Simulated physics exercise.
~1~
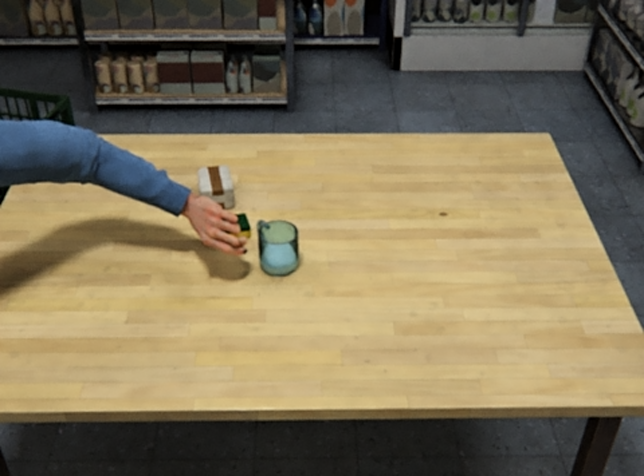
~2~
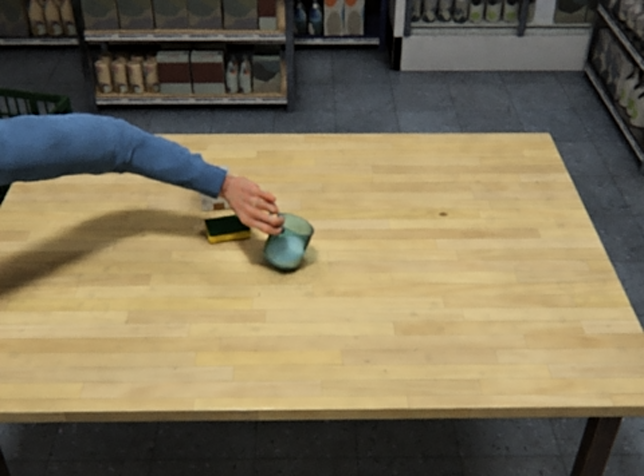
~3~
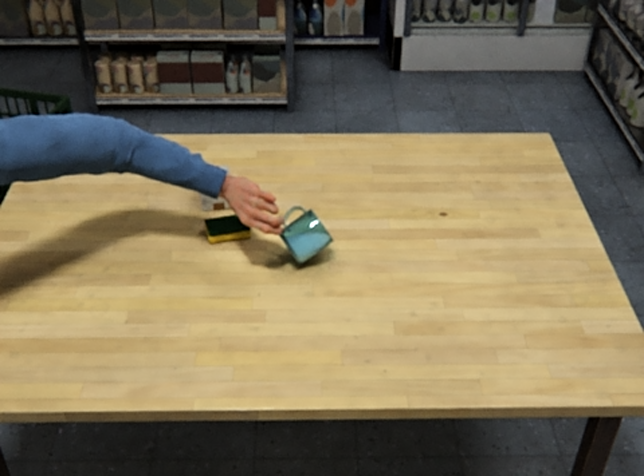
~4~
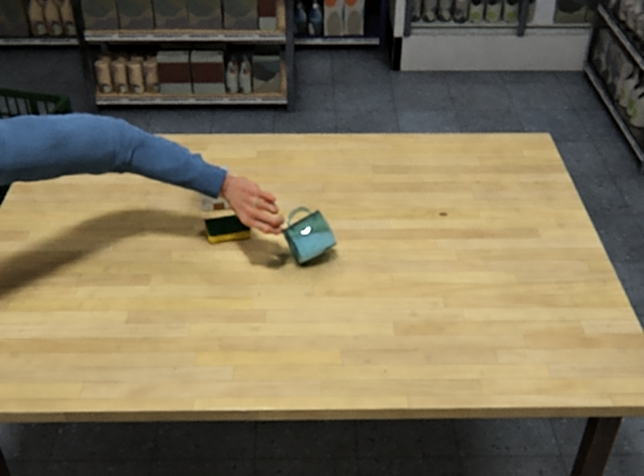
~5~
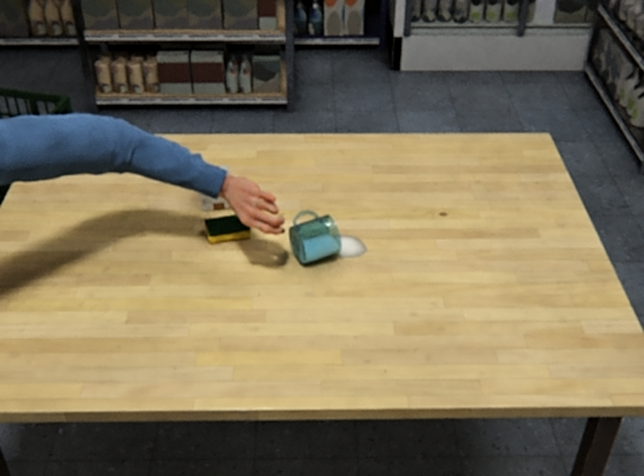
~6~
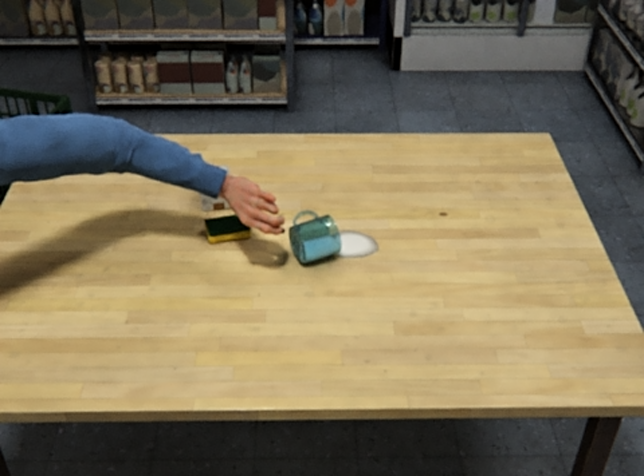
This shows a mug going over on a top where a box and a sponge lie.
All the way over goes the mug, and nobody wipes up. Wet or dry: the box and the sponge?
One by one: The box avoids the spill, the sponge avoids the spill.
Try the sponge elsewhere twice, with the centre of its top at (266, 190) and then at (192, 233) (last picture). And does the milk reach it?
It stays out of reach in the first try and stays out of reach in the second.
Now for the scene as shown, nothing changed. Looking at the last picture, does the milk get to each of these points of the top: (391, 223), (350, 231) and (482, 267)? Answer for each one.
Starting from the first: Caught by it, then caught by it, finally never touched.
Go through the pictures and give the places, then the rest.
In the first frame, it stands upright; mug (279, 247) about a quarter full; box (215, 178); sponge (228, 223).
In the second frame, the hand pushes it; mug (288, 240) tipped 25°.
In the third frame, it is falling; mug (307, 236) tipped 65°; sponge (228, 223).
In the fourth frame, it is falling; mug (311, 237) tipped 70°; box (215, 178).
In the fifth frame, it is down; mug (316, 239) tipped 85°; a puddle starts at (347, 246).
In the sixth frame, it is down; mug (316, 239) tipped 85°; a puddle starts at (352, 245); box (215, 178); sponge (228, 223).
Soon after, the puddle covers about as much as a plate; the box is dry; the sponge is dry.
In the end, the puddle covers about as much as a plate; the box is dry; the sponge is dry.
